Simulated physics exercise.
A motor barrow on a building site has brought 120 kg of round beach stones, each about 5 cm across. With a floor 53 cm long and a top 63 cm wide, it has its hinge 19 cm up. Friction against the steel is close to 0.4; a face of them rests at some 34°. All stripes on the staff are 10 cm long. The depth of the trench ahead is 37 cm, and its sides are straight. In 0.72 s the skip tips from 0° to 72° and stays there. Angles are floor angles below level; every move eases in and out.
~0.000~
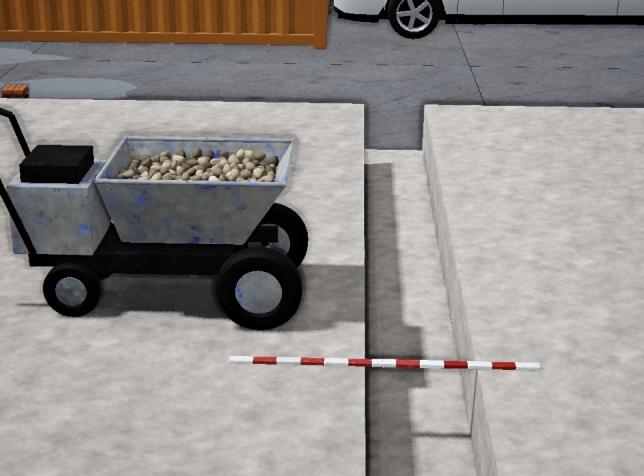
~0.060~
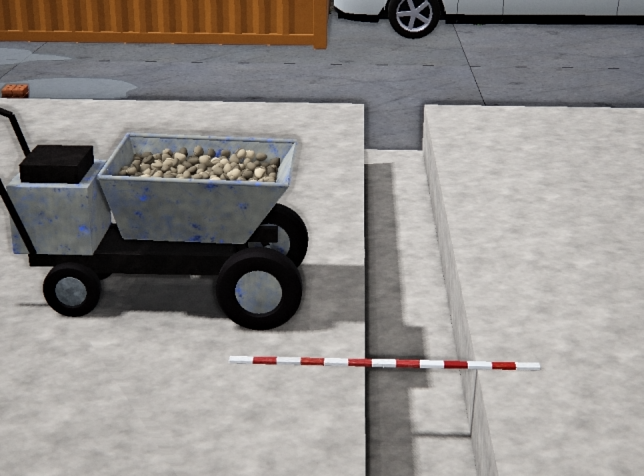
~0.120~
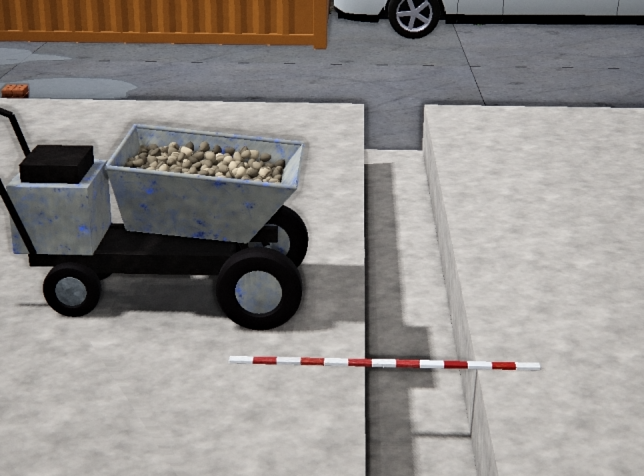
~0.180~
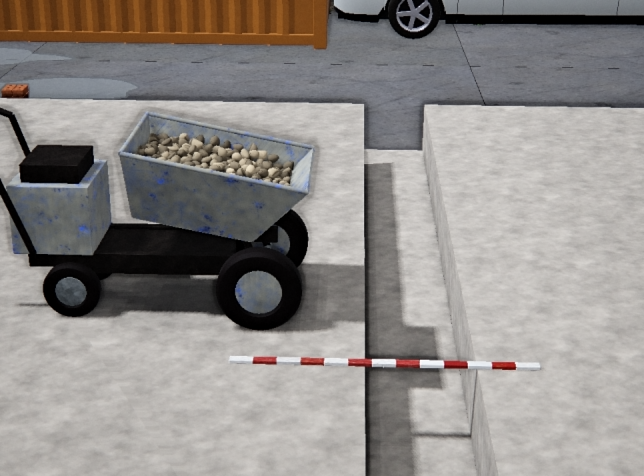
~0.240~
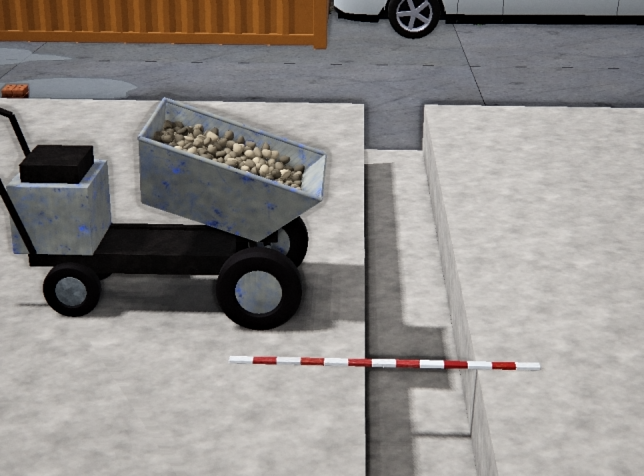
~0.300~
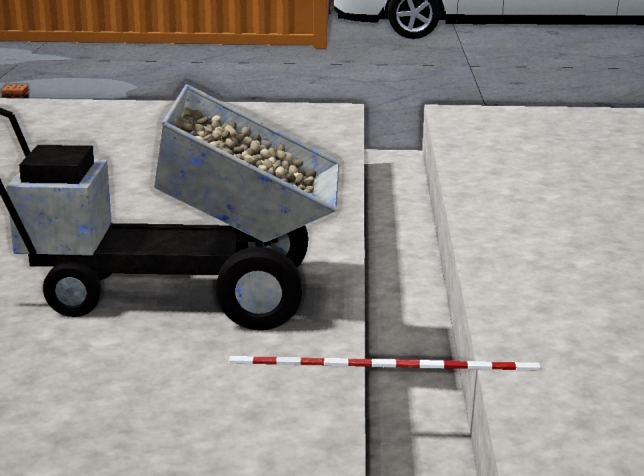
On a building site, a motor barrow's grey skip full of round stones tilts steadily rightward.
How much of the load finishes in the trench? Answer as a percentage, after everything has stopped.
Some 89 per cent of it.
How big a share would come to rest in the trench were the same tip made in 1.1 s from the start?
In that case some 95 per cent.
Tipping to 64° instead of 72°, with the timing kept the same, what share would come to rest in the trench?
With that change, near 80 per cent.
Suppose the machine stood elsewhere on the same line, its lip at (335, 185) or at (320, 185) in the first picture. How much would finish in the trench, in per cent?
First place roughly 40%, second roughly 60%.
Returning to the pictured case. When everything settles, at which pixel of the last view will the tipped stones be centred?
Their middle lands near (428, 362).
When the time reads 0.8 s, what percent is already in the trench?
Close to 30 per cent has got there by then.
After 0.5 s the floor is at 61°; 100 % in the skip; the foremost stones are at (358, 238).
After 0.8 s the floor is at 72°; 69 % in the skip, 31 % in the trench; the foremost stones are at (454, 310).
After 1.2 s the floor is at 72°; 20 % in the skip, 69 % in the trench, 11 % past the trench; the foremost stones are at (586, 307).
After 3.1 s the floor is at 72°; 0 % in the skip, 89 % in the trench, 11 % past the trench; the foremost stones are past the picture's edge.
